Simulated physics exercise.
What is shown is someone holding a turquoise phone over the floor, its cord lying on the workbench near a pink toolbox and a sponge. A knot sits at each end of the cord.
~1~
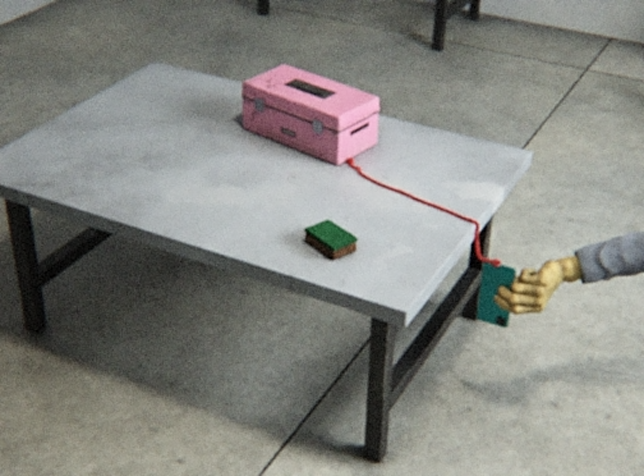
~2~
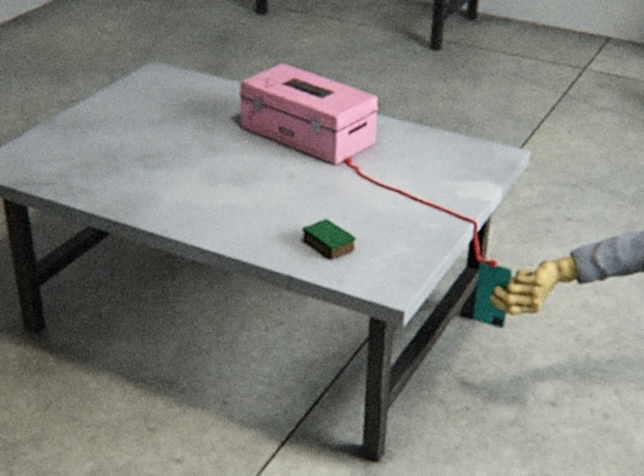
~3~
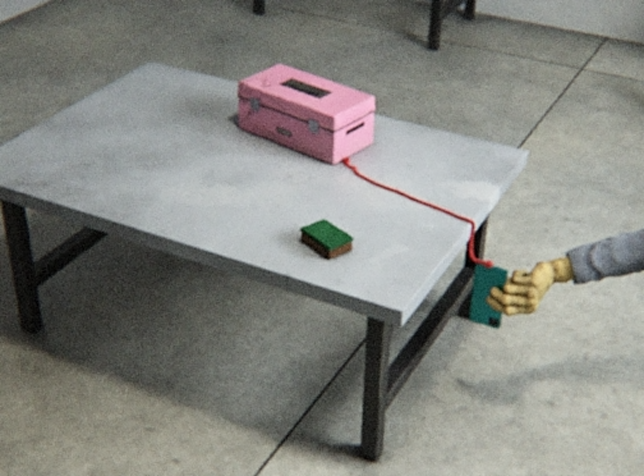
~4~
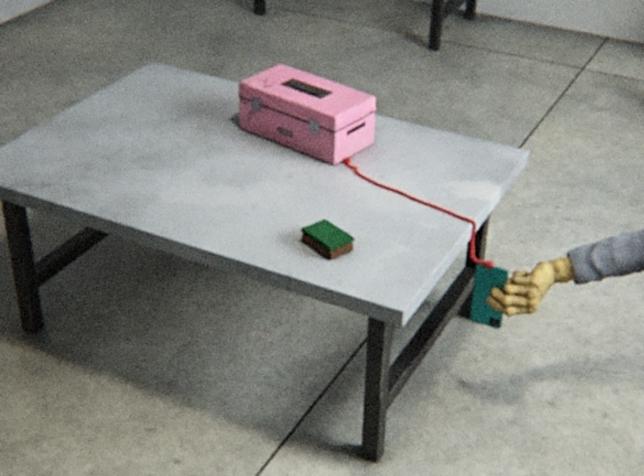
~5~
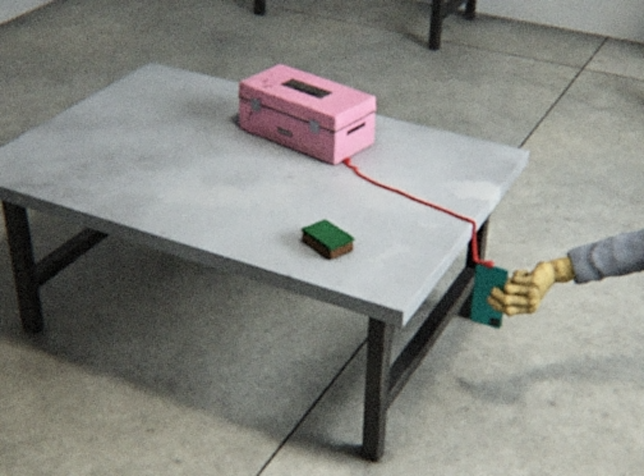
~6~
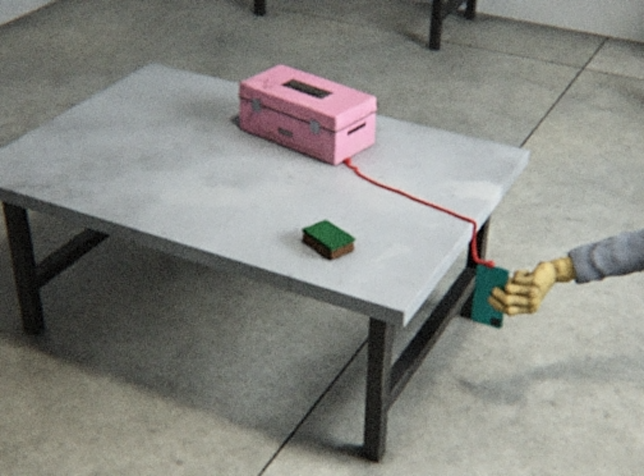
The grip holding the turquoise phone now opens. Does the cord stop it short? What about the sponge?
My guess is the turquoise phone will stay aloft, my guess is the sponge will stay in place.
Then, 0.46 s later than the last view, phone above the floor near (454, 289); toolbox as before; sponge as before.
Then, 1.22 s later than the last view, phone above the floor near (472, 306); toolbox as before; sponge as before.
Then, 2.06 s later than the last view, phone above the floor near (491, 307); toolbox as before; sponge as before.
Finally, phone above the floor near (478, 300); toolbox as before; sponge as before. The turquoise phone hangs in the air and the sponge remains where it stands.
